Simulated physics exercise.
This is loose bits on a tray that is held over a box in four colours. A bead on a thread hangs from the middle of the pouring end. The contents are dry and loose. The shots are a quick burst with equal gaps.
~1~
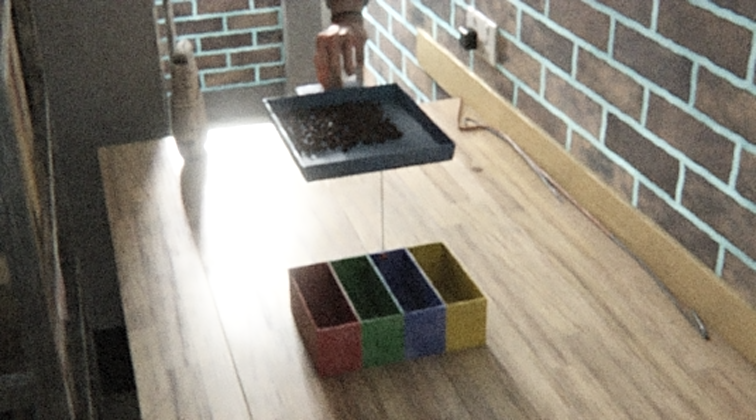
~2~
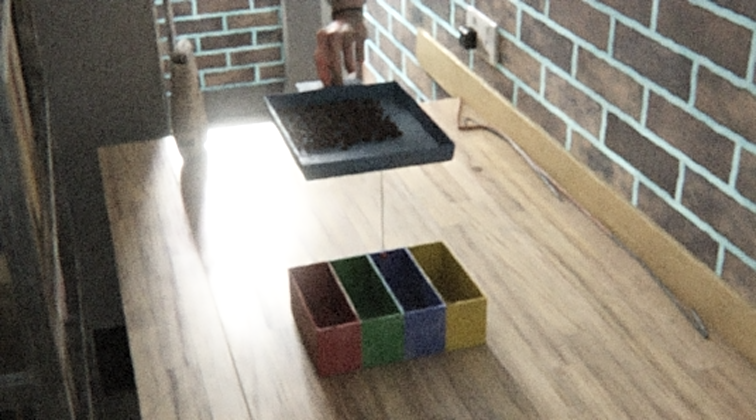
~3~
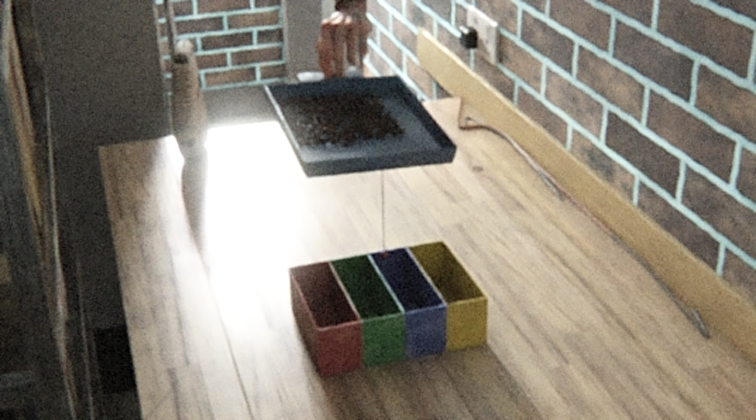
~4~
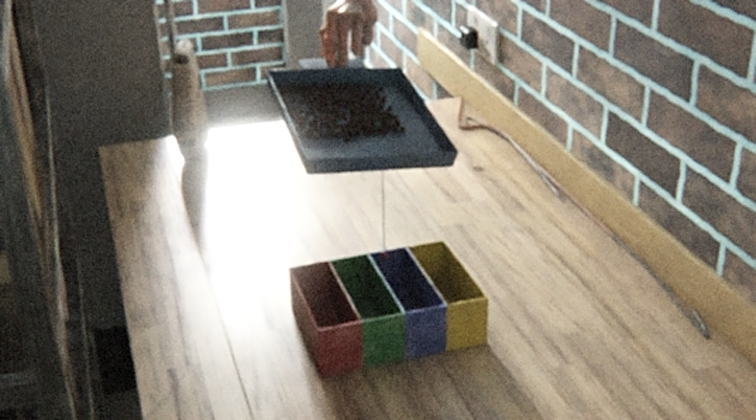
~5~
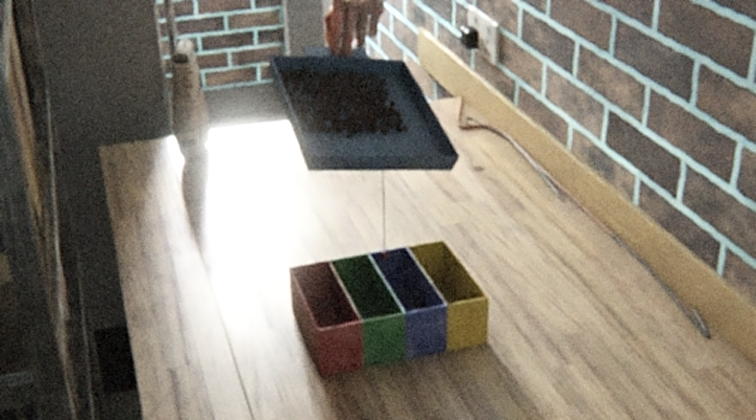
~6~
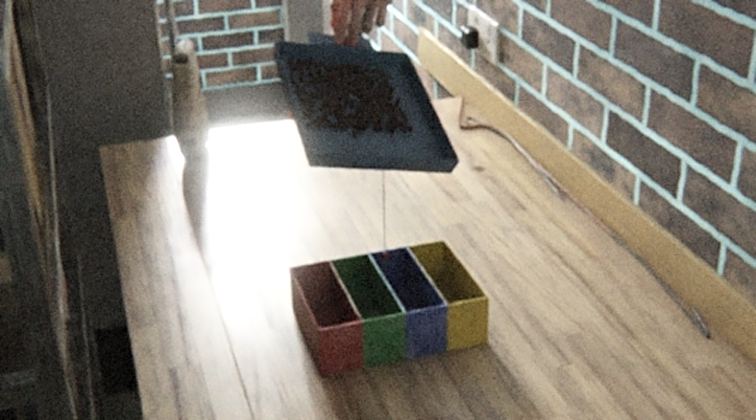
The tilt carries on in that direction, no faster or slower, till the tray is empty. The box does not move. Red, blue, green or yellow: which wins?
The yellow one ends fullest.
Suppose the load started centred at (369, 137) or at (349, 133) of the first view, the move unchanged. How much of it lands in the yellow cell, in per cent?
Roughly 70 per cent, and 70 per cent.
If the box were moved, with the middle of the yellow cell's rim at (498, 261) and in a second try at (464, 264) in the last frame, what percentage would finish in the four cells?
About 100 and 90 per cent.
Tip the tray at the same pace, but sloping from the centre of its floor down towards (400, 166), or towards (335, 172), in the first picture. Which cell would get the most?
The first try: That yellow cell. The second: That red cell.
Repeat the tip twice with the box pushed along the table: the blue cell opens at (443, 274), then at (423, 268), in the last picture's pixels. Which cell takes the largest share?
In turn: Blue; that yellow cell.
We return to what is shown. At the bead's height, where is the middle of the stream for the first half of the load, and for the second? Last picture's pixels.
The first part at (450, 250); the rest at (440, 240).
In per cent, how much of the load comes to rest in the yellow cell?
It comes to 80 per cent or so.
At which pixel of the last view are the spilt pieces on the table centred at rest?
Near (534, 314).
Soon, tray tipped steeply; most on the tray; about a quarter falling or outside the box.
A while on, tray tipped past a quarter turn; about half on the tray; about a quarter in the yellow cell; about a quarter falling or outside the box.
Towards the end, tray tipped past a quarter turn; most in the yellow cell; about a quarter falling or outside the box.
Finally, tray tipped past a quarter turn; most in the yellow cell; none in the red cell; none in the green cell; none in the blue cell; about a quarter outside the box.
